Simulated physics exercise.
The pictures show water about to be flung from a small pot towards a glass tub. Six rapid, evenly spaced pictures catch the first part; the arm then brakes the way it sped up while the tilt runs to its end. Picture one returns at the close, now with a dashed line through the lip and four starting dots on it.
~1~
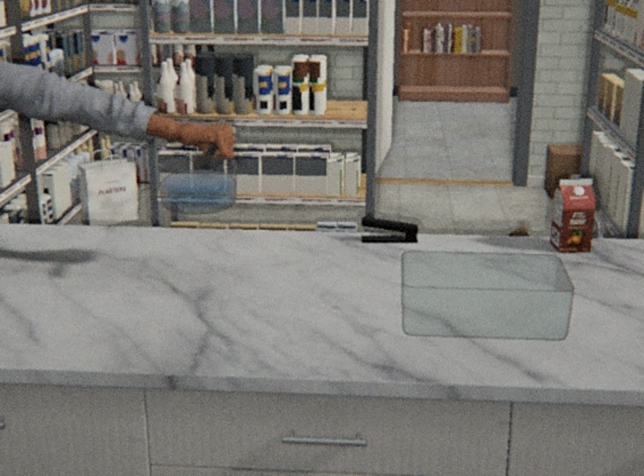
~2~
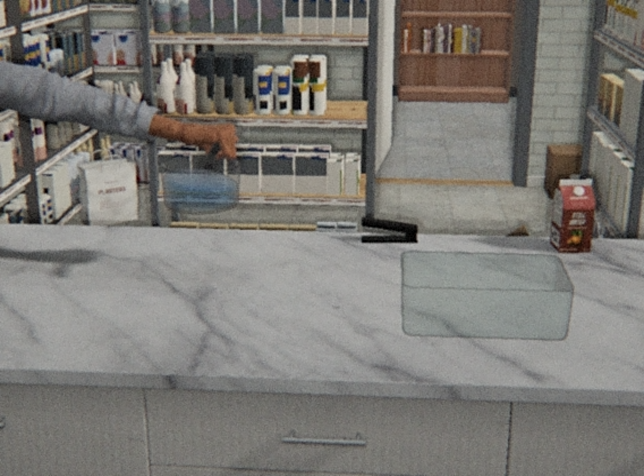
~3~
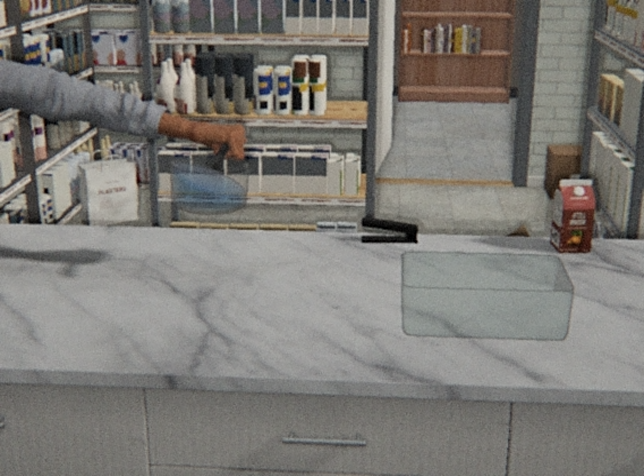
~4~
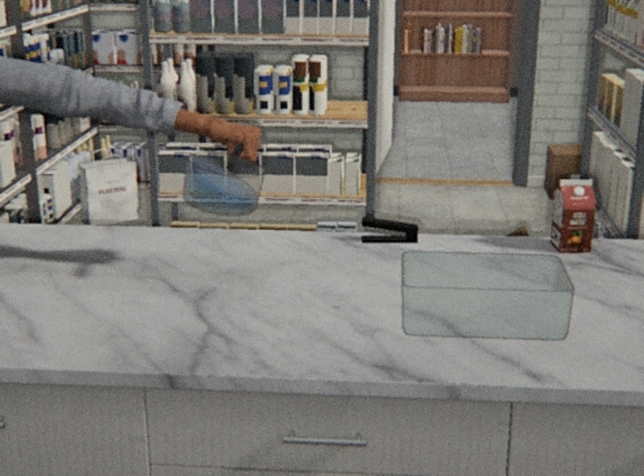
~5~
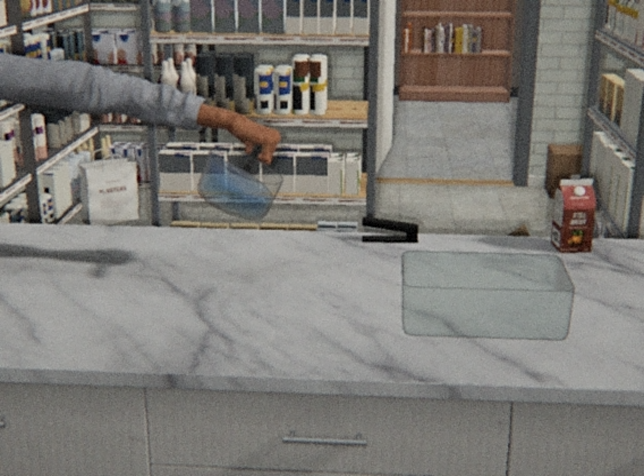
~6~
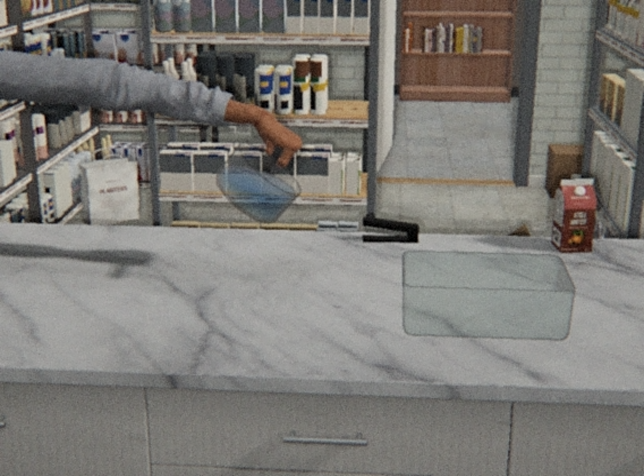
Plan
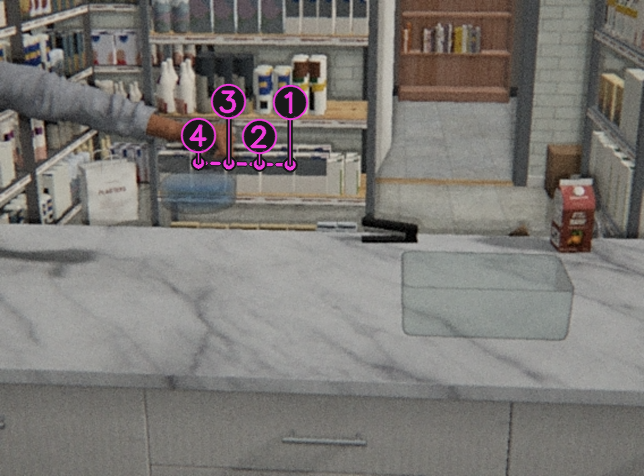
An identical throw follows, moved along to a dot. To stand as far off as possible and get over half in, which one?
Go for 2.
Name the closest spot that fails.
3.
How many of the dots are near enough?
Two of the four.
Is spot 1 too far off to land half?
No, that is safe.
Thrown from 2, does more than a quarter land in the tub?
Yes, it does.
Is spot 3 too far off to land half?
Yes.
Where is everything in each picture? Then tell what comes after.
The first picture shows upright, lip at (234, 163); tub from (402, 333) to (567, 339); nothing has left yet.
The second picture shows upright, lip at (237, 163); nothing has left yet.
The third picture shows tipped about 3°, lip at (247, 166); nothing has left yet.
The fourth picture shows tipped about 11°, lip at (263, 171); nothing has left yet.
The fifth picture shows tipped about 23°, lip at (282, 180); nothing has left yet.
The sixth picture shows tipped about 39°, lip at (300, 191); nothing has left yet.
On the marked copy, 1 at (290, 164); 2 at (259, 164); 3 at (228, 163); 4 at (198, 163).
For spot 1, about 81 % lands in the tub, 7 % falls short and 12 % goes beside or beyond.
For spot 2, about 68 % lands in the tub, 23 % falls short and 9 % goes beside or beyond.
For spot 3, about 26 % lands in the tub, 69 % falls short and 6 % goes beside or beyond.
For spot 4, about 0 % lands in the tub, 98 % falls short.
